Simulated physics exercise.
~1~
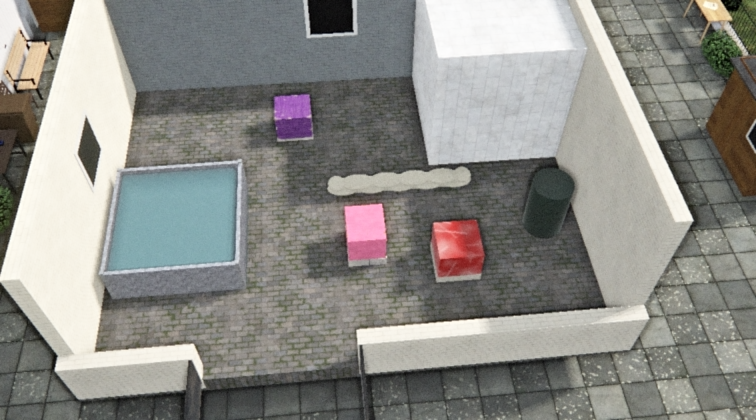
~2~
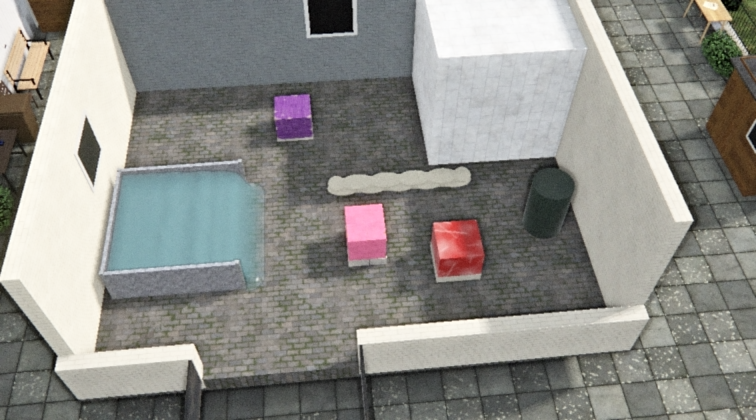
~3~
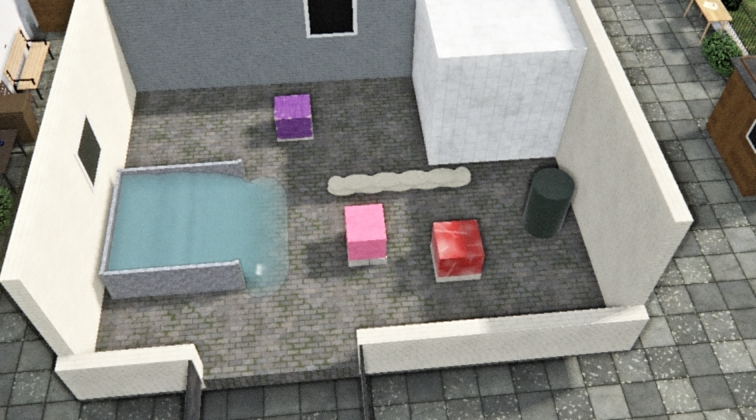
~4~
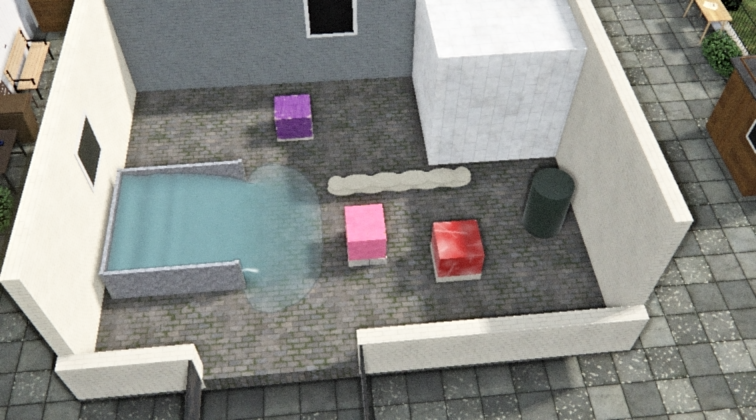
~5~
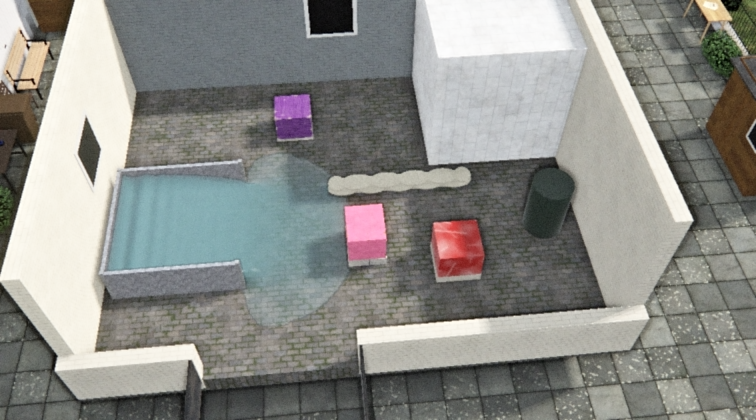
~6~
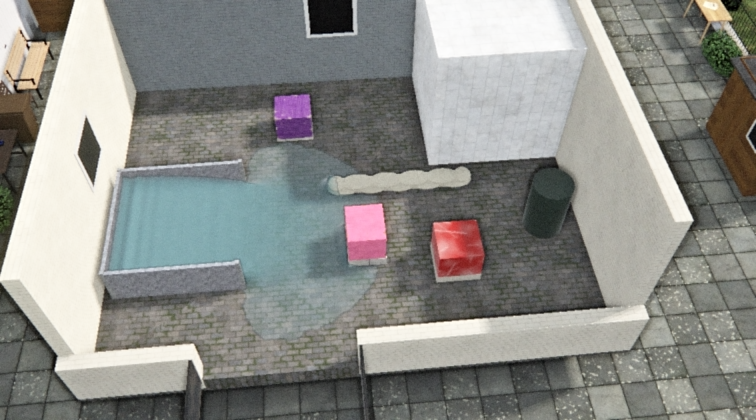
The clip opens on a walled yard seen from above, with still water in an open tank at left and purple, pink and red blocks on the paving. The tank's right side disappears and water pours out rightward, fanning across the bricks, reaching the pink block and the pale, lumpy barrier's left end.
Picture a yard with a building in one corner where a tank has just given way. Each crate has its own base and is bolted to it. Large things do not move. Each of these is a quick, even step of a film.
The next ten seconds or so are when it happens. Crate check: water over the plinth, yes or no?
Red crate yes, purple crate yes, pink crate yes.
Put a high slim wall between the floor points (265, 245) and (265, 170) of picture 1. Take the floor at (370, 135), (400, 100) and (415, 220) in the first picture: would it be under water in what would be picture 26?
First unwetted, then unwetted, then inundated.
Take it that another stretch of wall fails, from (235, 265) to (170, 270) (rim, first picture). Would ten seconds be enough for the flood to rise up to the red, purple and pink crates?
Then the red crate is untouched, the purple crate is untouched and the pink crate is untouched.
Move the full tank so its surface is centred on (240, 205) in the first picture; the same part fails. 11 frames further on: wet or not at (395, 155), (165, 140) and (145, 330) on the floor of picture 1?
As listed: Awash, clear, clear.
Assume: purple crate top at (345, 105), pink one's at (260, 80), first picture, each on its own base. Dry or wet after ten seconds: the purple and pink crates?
The purple one is drenched; the pink one stays untouched.
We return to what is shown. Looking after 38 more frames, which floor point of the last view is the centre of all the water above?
Somewhere around (404, 214) in the last view.
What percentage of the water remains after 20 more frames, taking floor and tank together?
Some 96 per cent.
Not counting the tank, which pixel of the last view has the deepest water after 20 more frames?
Near (596, 332).
A moment on, water covers 35 % of the floor; the red crate water round its plinth, the purple crate water round its plinth, the pink crate water round its plinth.
Next, water covers 50 % of the floor; the red crate water round its plinth, the purple crate water round its plinth, the pink crate water round its plinth.
Then, water covers 60 % of the floor; the red crate water round its plinth, the purple crate water round its plinth, the pink crate water round its plinth.
Later, water covers 80 % of the floor; the red crate water round its plinth, the purple crate water round its plinth, the pink crate water round its plinth.
In the end, water covers 90 % of the floor; the red crate was topped, the purple crate was topped, the pink crate was topped.
